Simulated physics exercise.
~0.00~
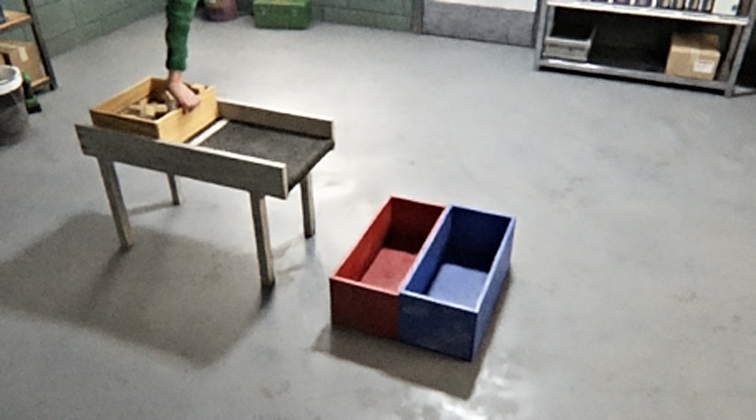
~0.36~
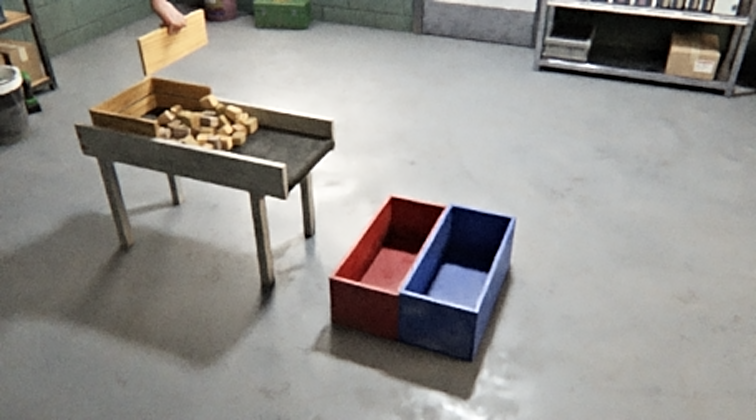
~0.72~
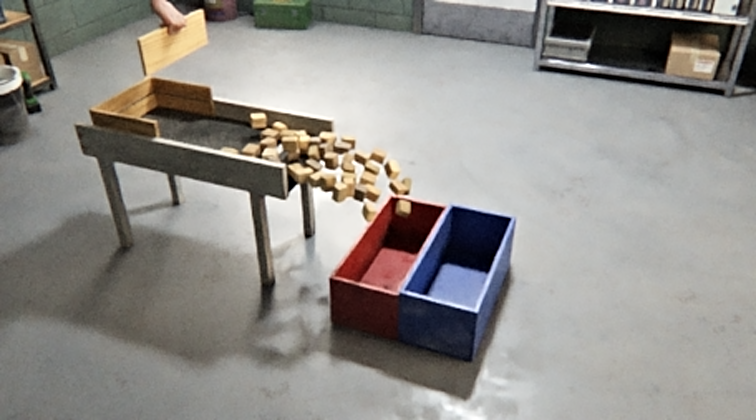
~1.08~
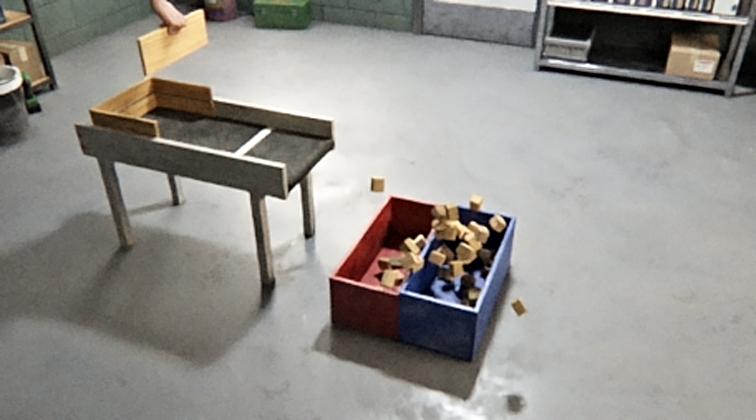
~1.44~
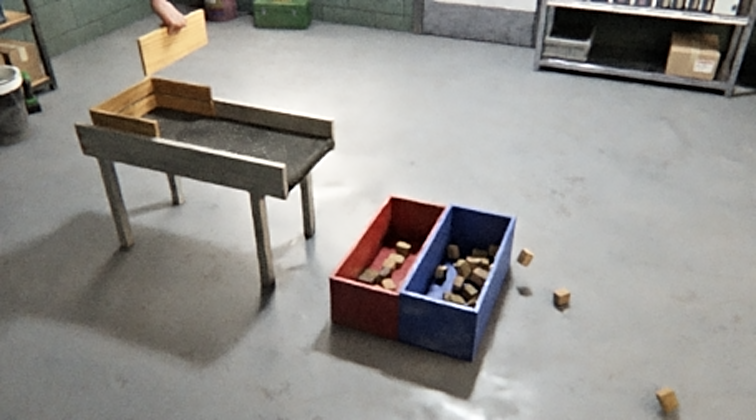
In this clip, a hand lifts the gate of a wooden pen, and a heap of timber offcuts slides right along a dark belt and flies off its end, landing mostly in the blue box, with fewer in the red box and a few on the floor beyond.
